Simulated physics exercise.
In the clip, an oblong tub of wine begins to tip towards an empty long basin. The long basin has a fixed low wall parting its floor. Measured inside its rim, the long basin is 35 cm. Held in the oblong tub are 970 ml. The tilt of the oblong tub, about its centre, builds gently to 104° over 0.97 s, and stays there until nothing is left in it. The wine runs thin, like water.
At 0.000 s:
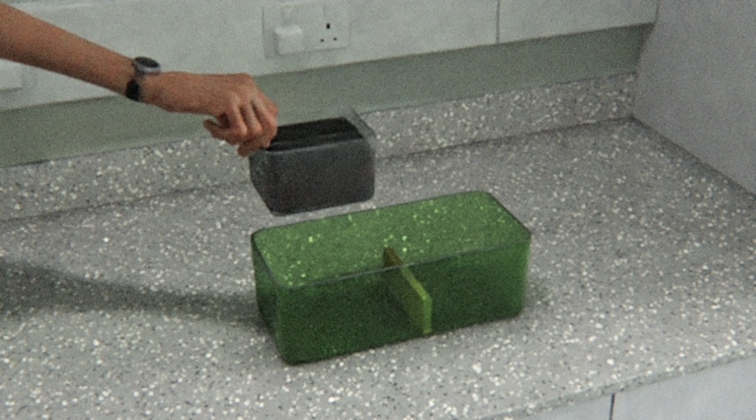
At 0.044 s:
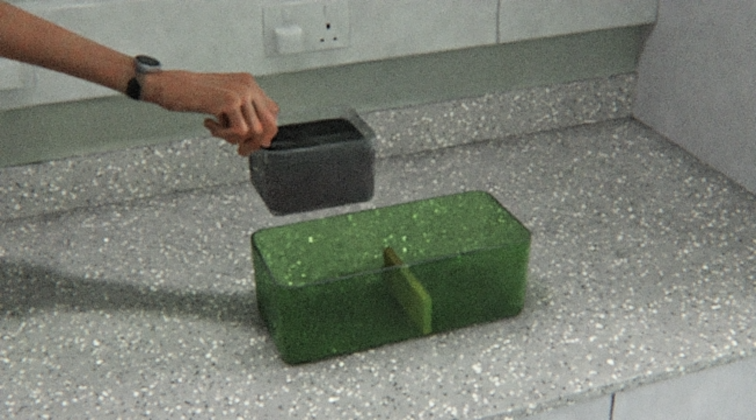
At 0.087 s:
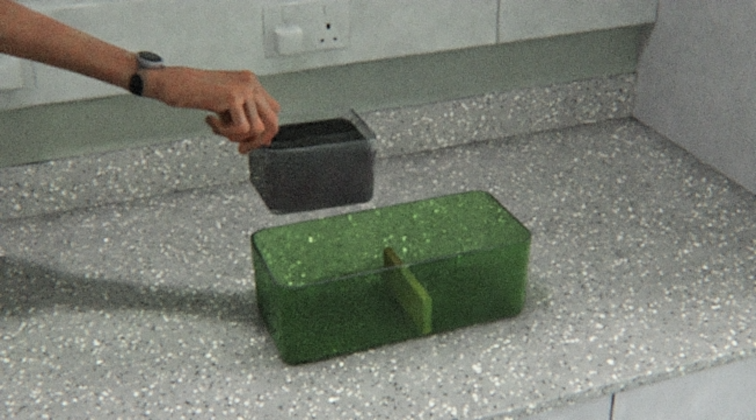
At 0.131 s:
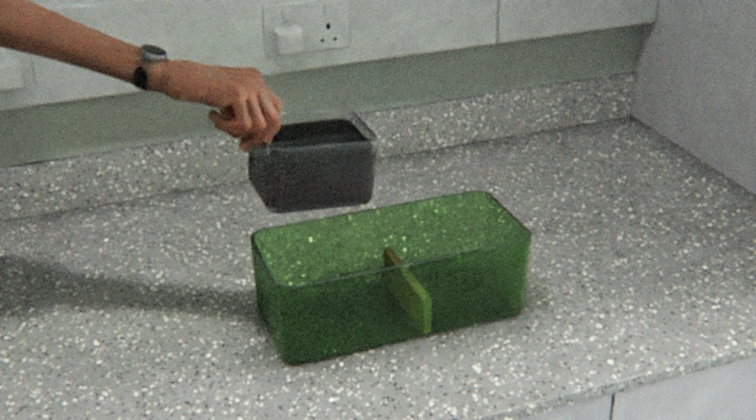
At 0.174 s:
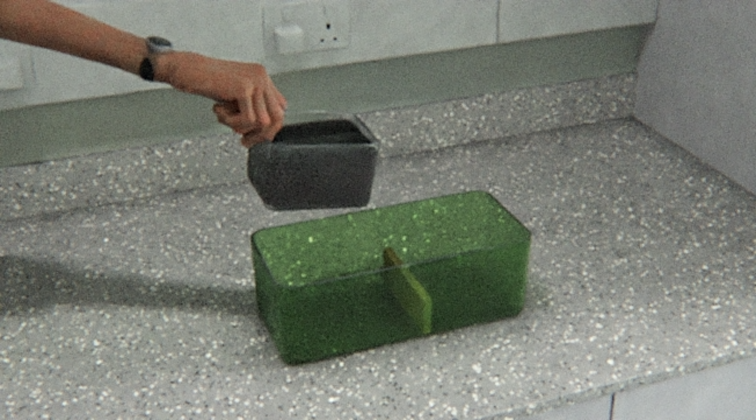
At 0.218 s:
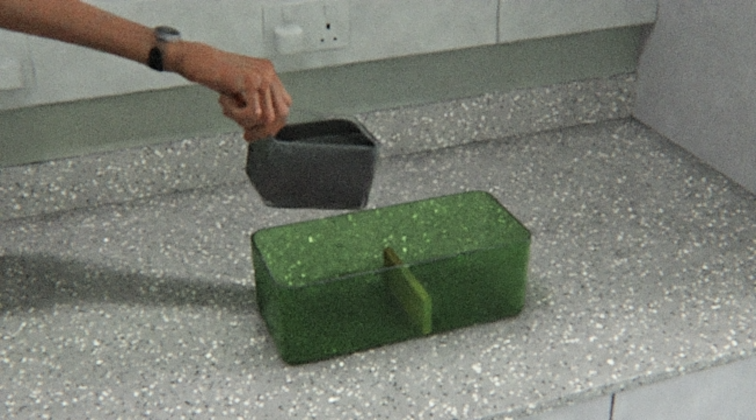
A hand holds a dark oblong tub above a green divided basin and tilts it slightly.
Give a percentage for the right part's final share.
My figure is 64 %.
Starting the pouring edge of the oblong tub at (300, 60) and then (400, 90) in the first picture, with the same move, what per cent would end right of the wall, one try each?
Near 5 in a hundred on the first go and near 90 in a hundred on the second.
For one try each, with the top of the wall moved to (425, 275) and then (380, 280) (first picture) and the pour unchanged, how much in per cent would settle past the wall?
Result: 40 per cent, then 80 per cent.
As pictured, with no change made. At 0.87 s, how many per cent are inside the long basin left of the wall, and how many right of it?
Around 18 on the left and around 64 on the right.
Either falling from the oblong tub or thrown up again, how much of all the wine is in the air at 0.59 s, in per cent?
At that moment, about 30 percent.
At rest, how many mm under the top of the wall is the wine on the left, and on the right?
Roughly 42 mm on the left side and roughly 24 mm on the right.
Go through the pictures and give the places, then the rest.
Tilt 0°; pouring edge (363, 122); surface from (255, 145) to (360, 129); the long basin's rim runs from (263, 261) to (509, 214); the wall's top is at (406, 273), in the first frame.
Tilt 1°; pouring edge (363, 122); surface from (256, 145) to (360, 129), in the second frame.
Tilt 2°; pouring edge (364, 124); surface from (258, 144) to (360, 129), in the third frame.
Tilt 5°; pouring edge (365, 126); surface from (257, 144) to (361, 130), in the fourth frame.
Tilt 8°; pouring edge (366, 129); surface from (259, 144) to (363, 130), in the fifth frame.
Tilt 12°; pouring edge (368, 133); surface from (260, 144) to (363, 131), in the sixth frame.
After 0.59 s the tilt is 70° and 55 per cent is still to pour, 2 is left of the wall and 12 right of it.
After 0.87 s the tilt is 101° and 11 per cent is still to pour, 17 is left of the wall and 65 right of it.
After 1.16 s the tilt is 104° and 1 per cent is still to pour, 32 is left of the wall and 64 right of it.
After 1.47 s the tilt is 104° and 0 per cent is still to pour, 34 is left of the wall and 64 right of it.
In the end 34 per cent lies left of the wall, 64 right of it and 1 outside.
